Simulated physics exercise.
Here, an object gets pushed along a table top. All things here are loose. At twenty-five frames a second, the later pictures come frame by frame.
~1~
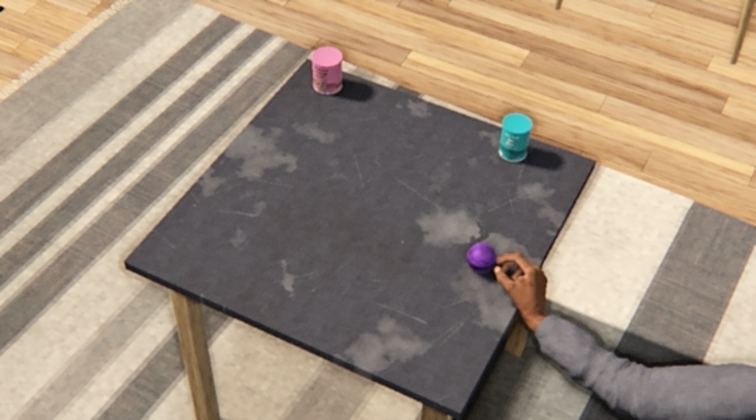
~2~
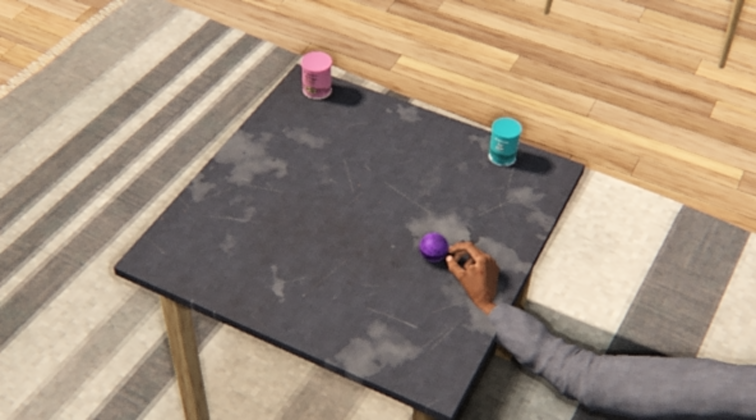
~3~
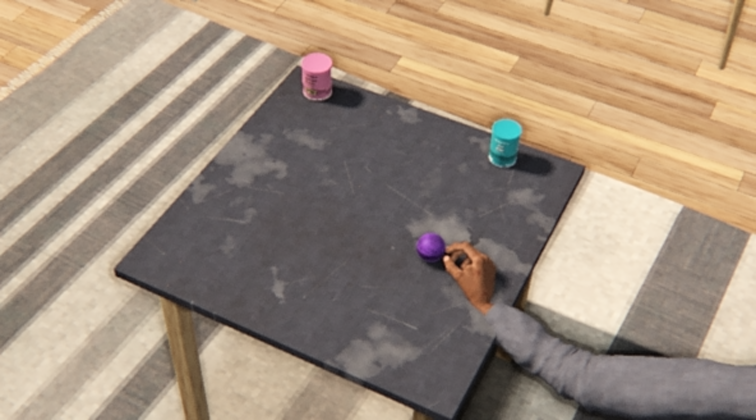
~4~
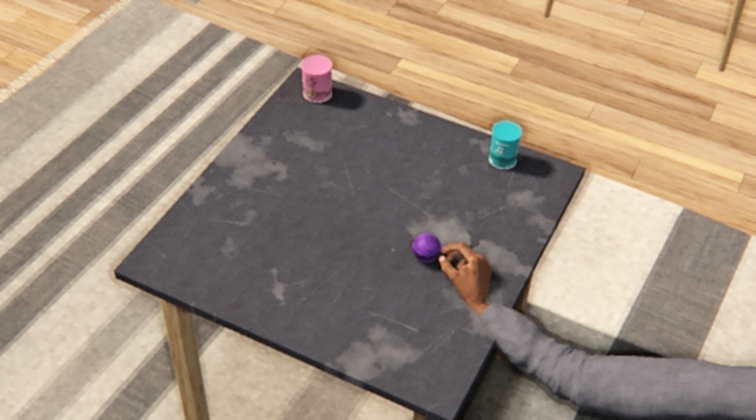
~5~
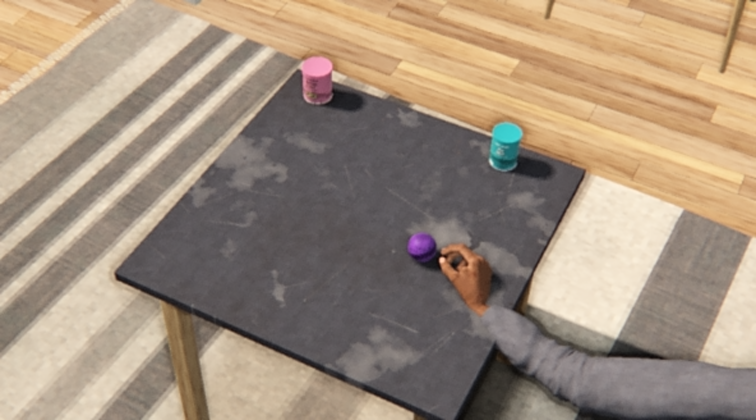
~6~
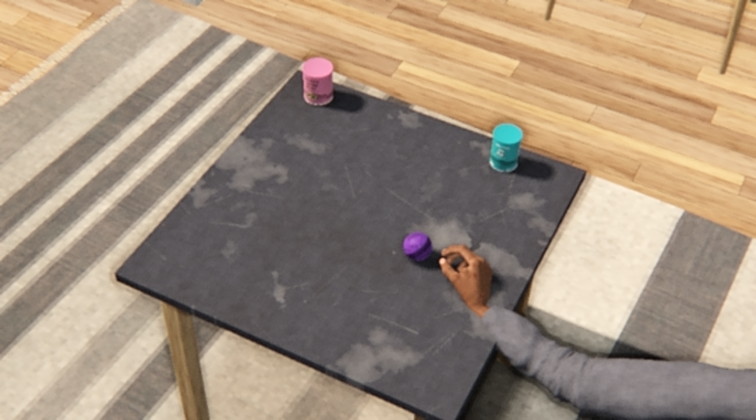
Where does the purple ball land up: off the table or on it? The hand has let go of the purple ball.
It is going to end its trip on the table.
Then, 0.10 s past the last view, purple ball displaced about its own width near (407, 242).
Then, 0.30 s past the last view, purple ball displaced about its own width near (388, 235).
Then, 0.50 s past the last view, purple ball displaced well along near (374, 229).
Then, 0.80 s past the last view, purple ball displaced well along near (360, 224).
Finally, moved from the start, purple ball. Final places as the last picture's camera would see them, purple ball near (356, 222).
